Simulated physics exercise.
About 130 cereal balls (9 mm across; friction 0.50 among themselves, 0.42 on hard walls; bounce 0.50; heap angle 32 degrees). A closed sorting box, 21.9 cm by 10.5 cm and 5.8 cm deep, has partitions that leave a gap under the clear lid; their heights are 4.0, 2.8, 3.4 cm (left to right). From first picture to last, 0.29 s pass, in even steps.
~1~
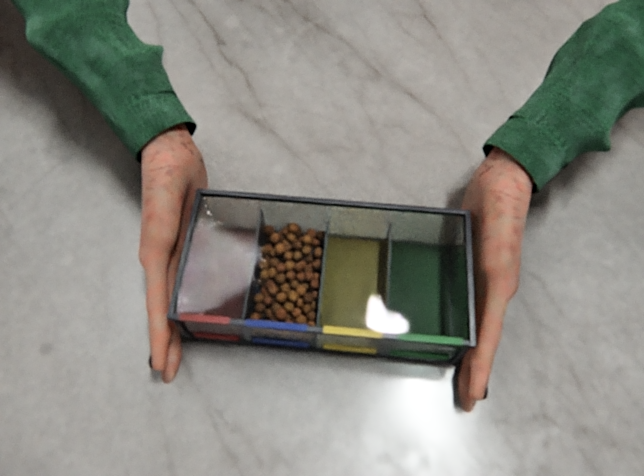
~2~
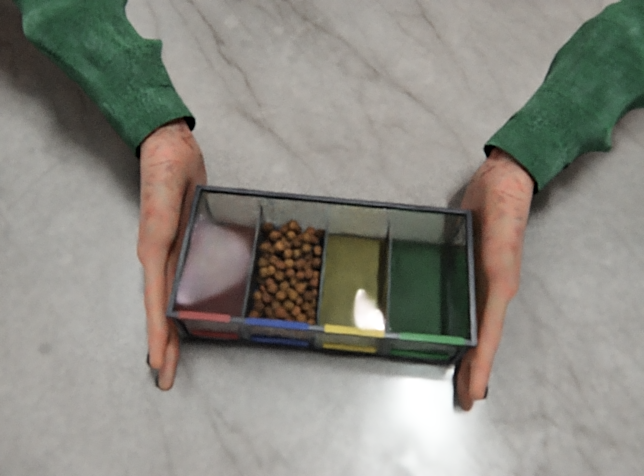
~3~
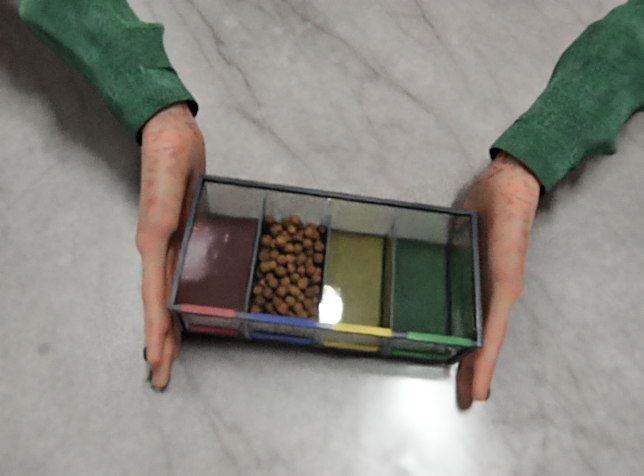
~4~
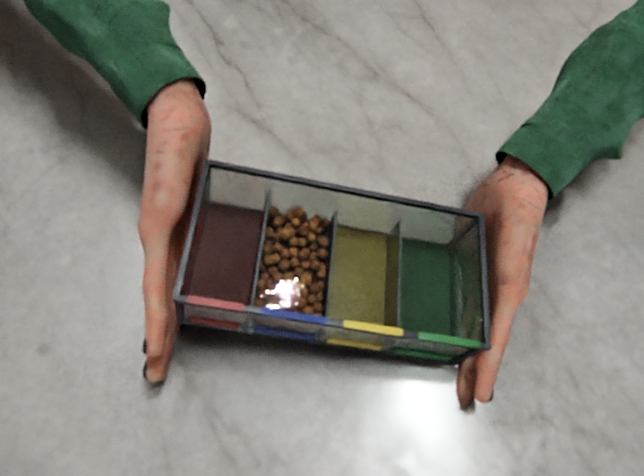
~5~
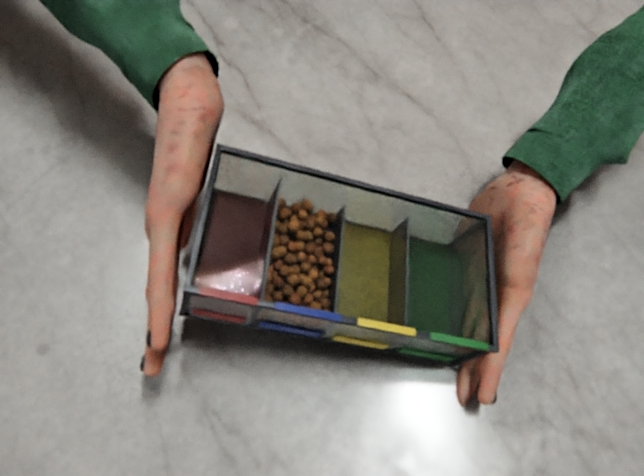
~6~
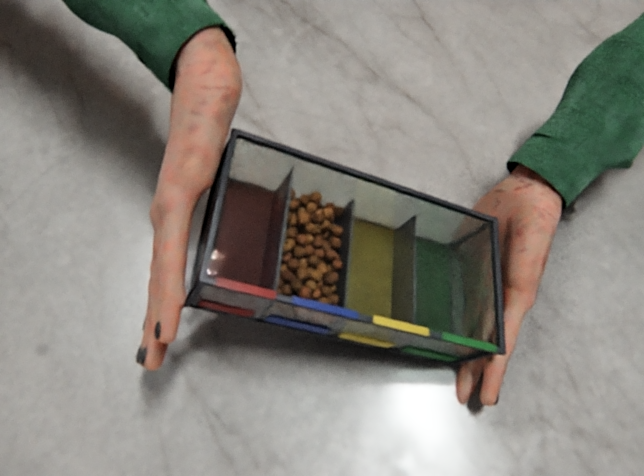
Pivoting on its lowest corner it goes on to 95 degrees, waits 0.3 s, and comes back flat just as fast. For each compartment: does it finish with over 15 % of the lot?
Red compartment: No; blue compartment: Yes; green compartment: Yes; yellow compartment: No.
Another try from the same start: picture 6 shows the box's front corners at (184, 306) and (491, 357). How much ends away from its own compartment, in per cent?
Then about 75 per cent.
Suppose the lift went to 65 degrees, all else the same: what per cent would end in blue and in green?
Blue 90, green 5.
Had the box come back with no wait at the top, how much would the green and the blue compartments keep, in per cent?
In that case green 65; blue 30.
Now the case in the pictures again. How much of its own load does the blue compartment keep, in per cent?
Roughly 30 per cent.
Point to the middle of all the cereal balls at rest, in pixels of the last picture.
Near (417, 295).
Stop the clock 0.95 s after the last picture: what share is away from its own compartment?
Roughly 60 per cent.
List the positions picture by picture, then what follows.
Box tilt 0 degrees, front corners at (174, 315) and (469, 341); blue 100 %, in the first picture.
Box tilt 1 degrees, front corners at (173, 312) and (471, 341), in the second picture.
Box tilt 6 degrees, front corners at (174, 305) and (476, 342), lowest corner right front, in the third picture.
Box tilt 12 degrees, front corners at (180, 296) and (484, 344), lowest corner right front, in the fourth picture.
Box tilt 18 degrees, front corners at (191, 287) and (492, 347), lowest corner right front, in the fifth picture.
Box tilt 24 degrees, front corners at (206, 278) and (499, 348), lowest corner right front; blue 100 %, in the sixth picture.
Then, 0.95 s after the last picture, tilt 95 degrees; blue 40 %, green 55 %, yellow 5 %.
Then, 1.58 s after the last picture, tilt 48 degrees; blue 35 %, green 65 %.
Then, 2.25 s after the last picture, tilt 0 degrees; blue 35 %, green 65 %.
In the end, red 0 %, blue 35 %, green 65 %, yellow 0 %.
